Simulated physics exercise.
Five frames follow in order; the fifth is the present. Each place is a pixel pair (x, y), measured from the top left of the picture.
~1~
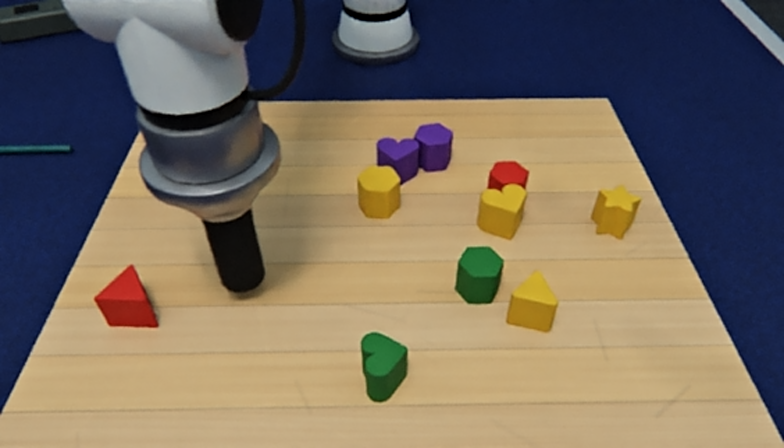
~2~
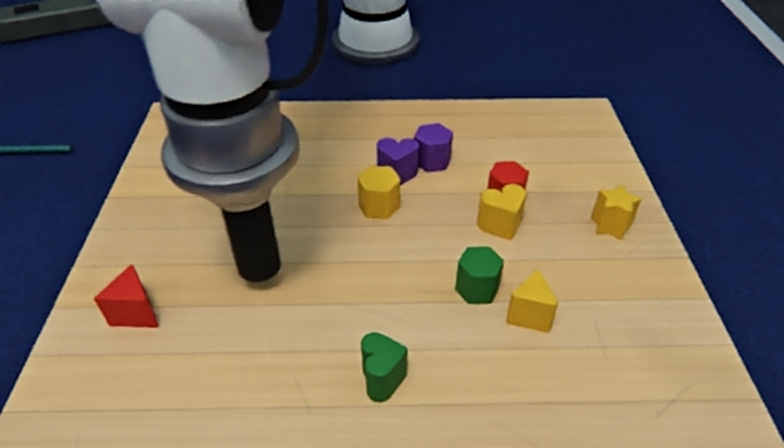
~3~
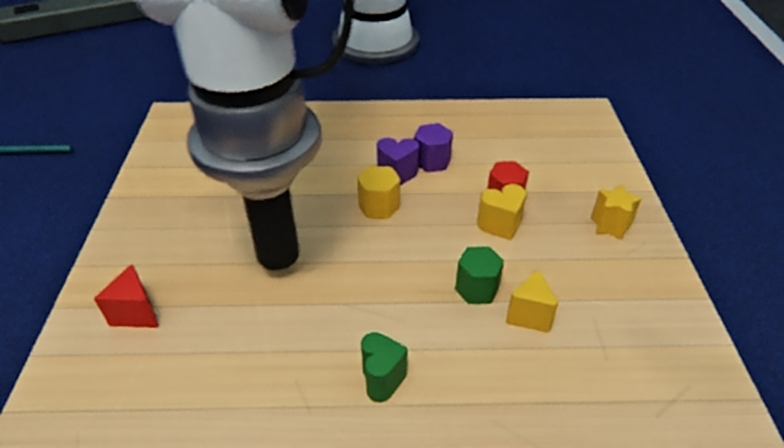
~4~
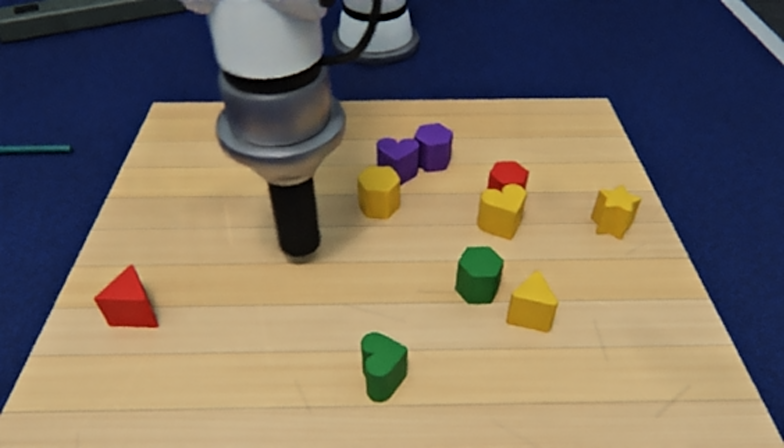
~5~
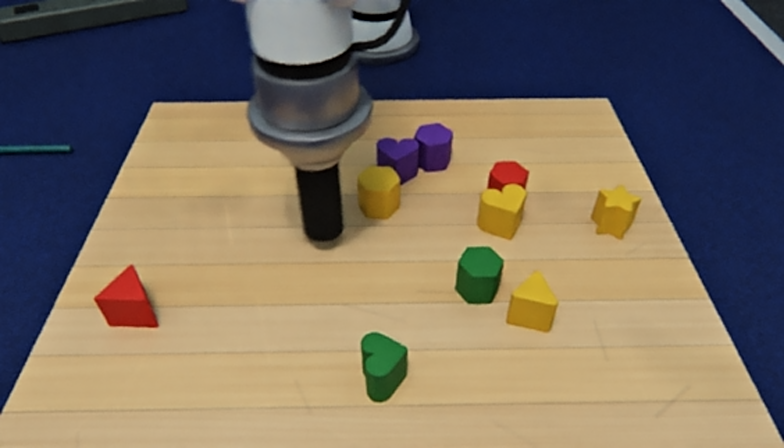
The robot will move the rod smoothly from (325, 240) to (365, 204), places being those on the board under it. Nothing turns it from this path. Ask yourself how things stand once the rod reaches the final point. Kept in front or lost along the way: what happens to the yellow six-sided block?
Carried ahead at the end.
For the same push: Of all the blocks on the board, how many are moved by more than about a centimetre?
Blocks that move over 1 cm: One.
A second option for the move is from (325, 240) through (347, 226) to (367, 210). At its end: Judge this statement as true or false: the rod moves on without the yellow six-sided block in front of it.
That statement is not accurate.
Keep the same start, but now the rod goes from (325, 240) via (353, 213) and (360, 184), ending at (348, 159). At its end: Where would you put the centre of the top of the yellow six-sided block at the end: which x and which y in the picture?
Pixel (397, 167).
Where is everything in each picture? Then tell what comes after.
Rod tip (243, 276); block tops, yellow six-sided block (379, 178); purple heart block (397, 146); purple six-sided block (434, 133), in the first picture.
Rod (259, 267); blocks unchanged, in the second picture.
Rod (279, 255); blocks unchanged, in the third picture.
Rod (300, 242); blocks unchanged, in the fourth picture.
Rod (324, 228); yellow six-sided block (379, 178); purple heart block (397, 146); purple six-sided block (434, 133), in the fifth picture.
On the path given first. Halfway along, rod (345, 209); nothing pushed yet.
At the end, rod (364, 192); yellow six-sided block (401, 167), turned 15° clockwise; purple heart block (401, 144), turned 25° anticlockwise; purple six-sided block (435, 132).
